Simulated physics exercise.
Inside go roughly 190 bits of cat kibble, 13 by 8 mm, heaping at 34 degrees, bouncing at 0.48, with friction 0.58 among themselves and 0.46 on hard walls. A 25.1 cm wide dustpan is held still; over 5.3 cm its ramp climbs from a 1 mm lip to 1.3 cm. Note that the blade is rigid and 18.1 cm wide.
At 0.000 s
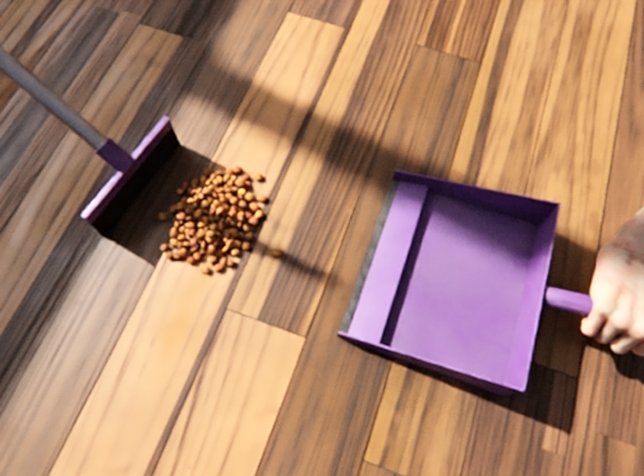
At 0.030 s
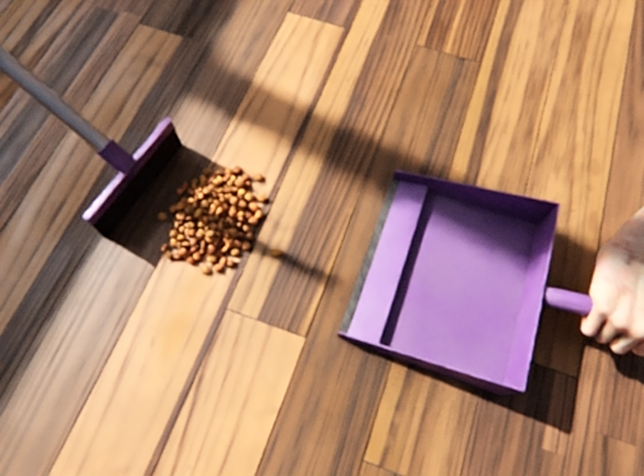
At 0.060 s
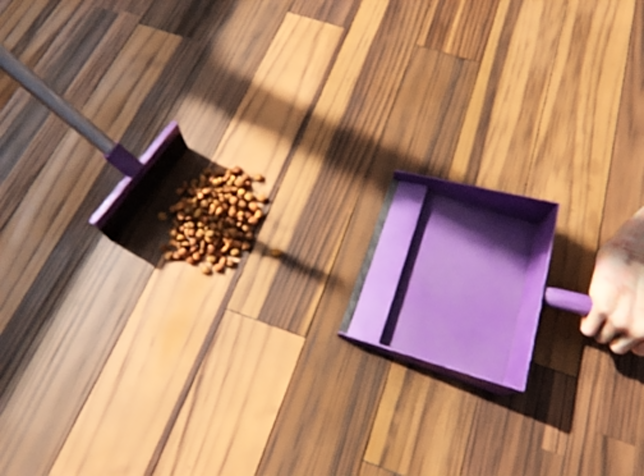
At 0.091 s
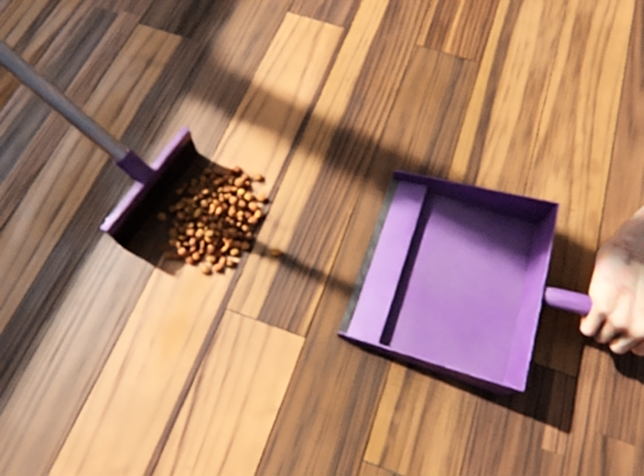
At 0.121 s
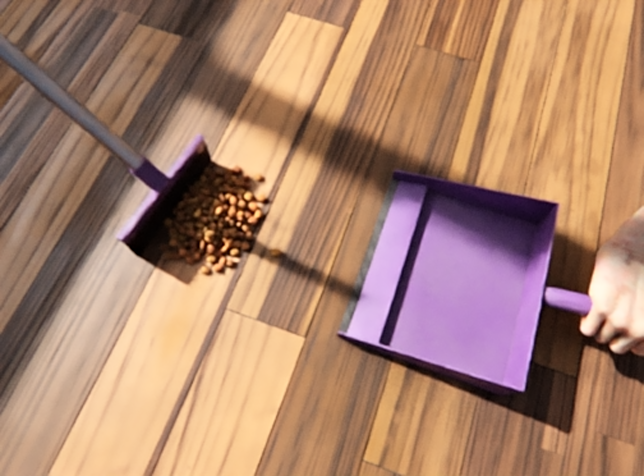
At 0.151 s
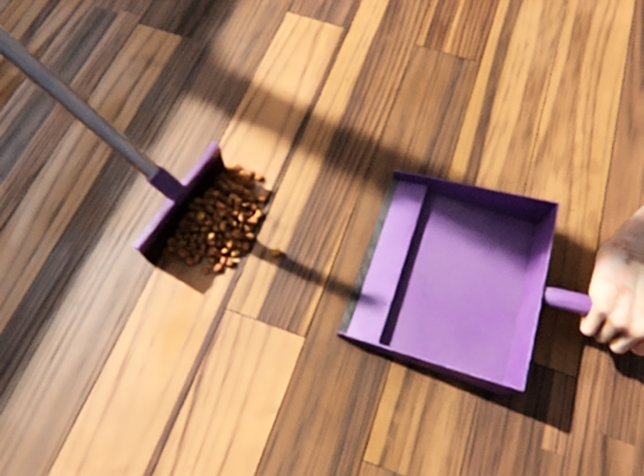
A purple blade on a gray handle starts at the left of a heap of brown kibble on a wooden floor, barely moving at first. It then slides rightward and slightly down, closing the gap and pressing against the pile's left side, while a hand at right holds a purple dustpan still.
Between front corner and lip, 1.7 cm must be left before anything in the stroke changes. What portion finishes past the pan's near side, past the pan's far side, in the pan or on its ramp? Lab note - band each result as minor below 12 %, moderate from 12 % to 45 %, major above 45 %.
Result: Near side moderate; far side minor; pan moderate.
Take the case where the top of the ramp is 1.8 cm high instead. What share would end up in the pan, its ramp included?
With that ramp, near 35 per cent.
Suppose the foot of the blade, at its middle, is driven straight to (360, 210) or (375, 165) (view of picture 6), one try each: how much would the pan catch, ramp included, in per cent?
Some 25 and 5 per cent.
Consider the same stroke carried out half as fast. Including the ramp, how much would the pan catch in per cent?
Share: About 35 %.
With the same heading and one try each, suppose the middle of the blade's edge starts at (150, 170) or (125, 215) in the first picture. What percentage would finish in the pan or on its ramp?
First try about 35 per cent, second about 30 per cent.
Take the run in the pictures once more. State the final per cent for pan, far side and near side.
Tally in %: Near side 20; far side 0; pan 40.
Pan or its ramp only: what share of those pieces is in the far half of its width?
Roughly 10 in a hundred.
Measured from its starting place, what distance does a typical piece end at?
Somewhere around 24 centimetres.
After 0.30 s, middle of the blade 14 cm from the lip; 0 % over the lip, far side 0 %, near side 5 %.
Then, at 0.39 s, middle of the blade 6 cm from the lip; 0 % over the lip, far side 0 %, near side 15 %.
Then, at 0.62 s, middle of the blade 3 cm from the lip; 40 % over the lip, far side 0 %, near side 20 %.
By 1.2 s all is still; near side 20 %, far side 0 %, pan 40 %, in front of the lip or behind the blade 40 %.
